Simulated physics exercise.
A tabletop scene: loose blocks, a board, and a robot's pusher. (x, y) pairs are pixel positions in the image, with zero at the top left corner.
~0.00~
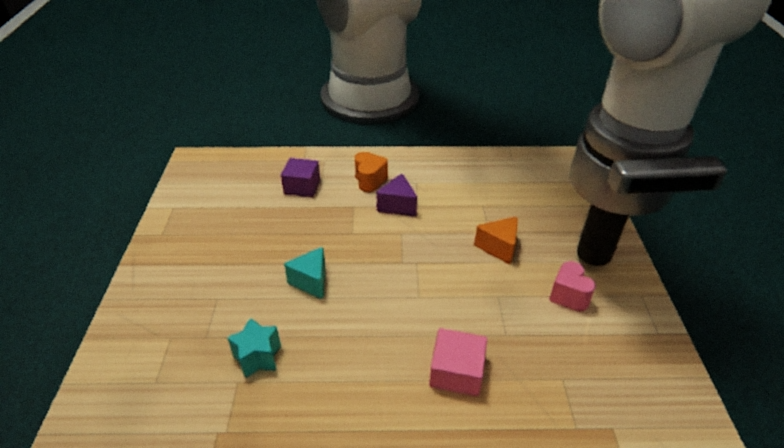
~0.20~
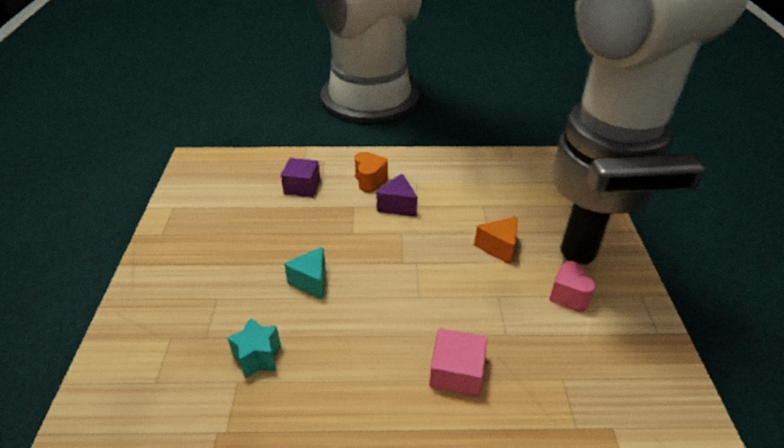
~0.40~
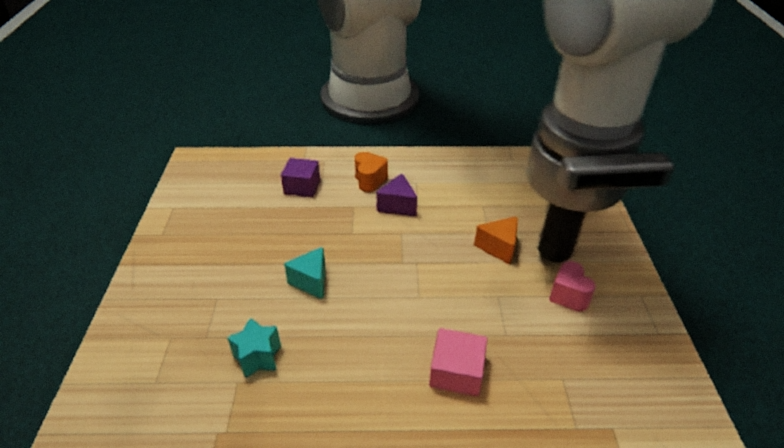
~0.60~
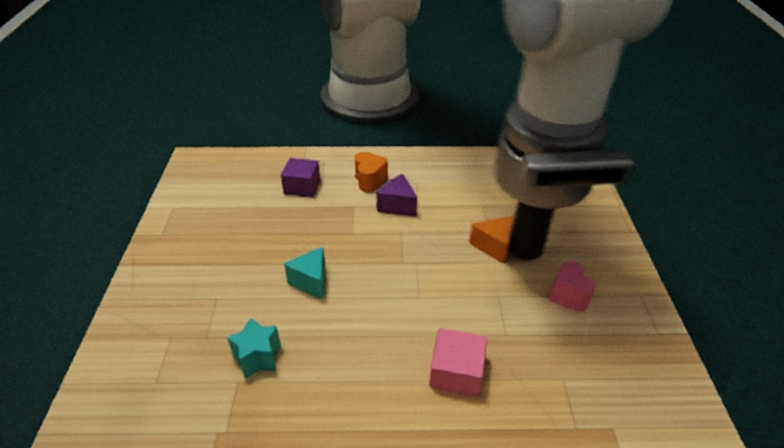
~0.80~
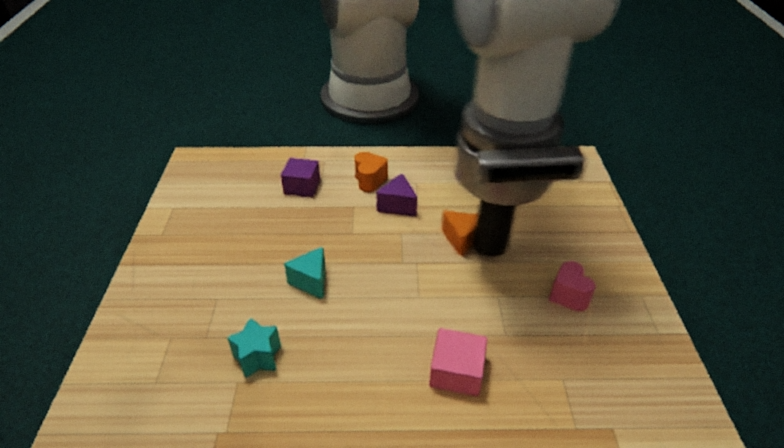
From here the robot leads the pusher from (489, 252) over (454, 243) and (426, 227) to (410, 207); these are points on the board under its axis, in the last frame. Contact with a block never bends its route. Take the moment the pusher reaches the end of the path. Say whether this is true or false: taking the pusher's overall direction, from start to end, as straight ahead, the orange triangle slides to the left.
Verdict: True.
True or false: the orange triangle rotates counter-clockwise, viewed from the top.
Answer: True.
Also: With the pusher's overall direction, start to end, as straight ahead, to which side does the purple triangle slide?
Gets pushed right.
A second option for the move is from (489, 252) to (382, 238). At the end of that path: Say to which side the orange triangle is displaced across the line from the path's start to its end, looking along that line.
Facing from start to end, it will go to the right.
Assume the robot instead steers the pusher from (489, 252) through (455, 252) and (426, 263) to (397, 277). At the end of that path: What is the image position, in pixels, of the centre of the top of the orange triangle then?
It is at (436, 215).
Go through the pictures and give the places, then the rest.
In the first picture, pusher tip at (594, 255); block tops, orange heart at (369, 162); purple triangle at (398, 187); orange triangle at (503, 228).
In the second picture, pusher at (578, 253); blocks unchanged.
In the third picture, pusher at (555, 251); blocks unchanged.
In the fourth picture, pusher at (526, 249); orange triangle at (498, 227).
In the fifth picture, pusher at (491, 245); orange heart at (369, 162); purple triangle at (398, 187); orange triangle at (464, 220).
The first path, step by step. One third of the way, pusher at (454, 236); orange triangle at (429, 211).
Two thirds of the way, pusher at (426, 221); purple triangle at (397, 183), turned 15° anticlockwise; orange triangle at (400, 200), turned 15° anticlockwise.
At the end, pusher at (410, 201); orange heart at (367, 160); purple triangle at (388, 170), turned 20° anticlockwise; orange triangle at (380, 186), turned 20° anticlockwise.
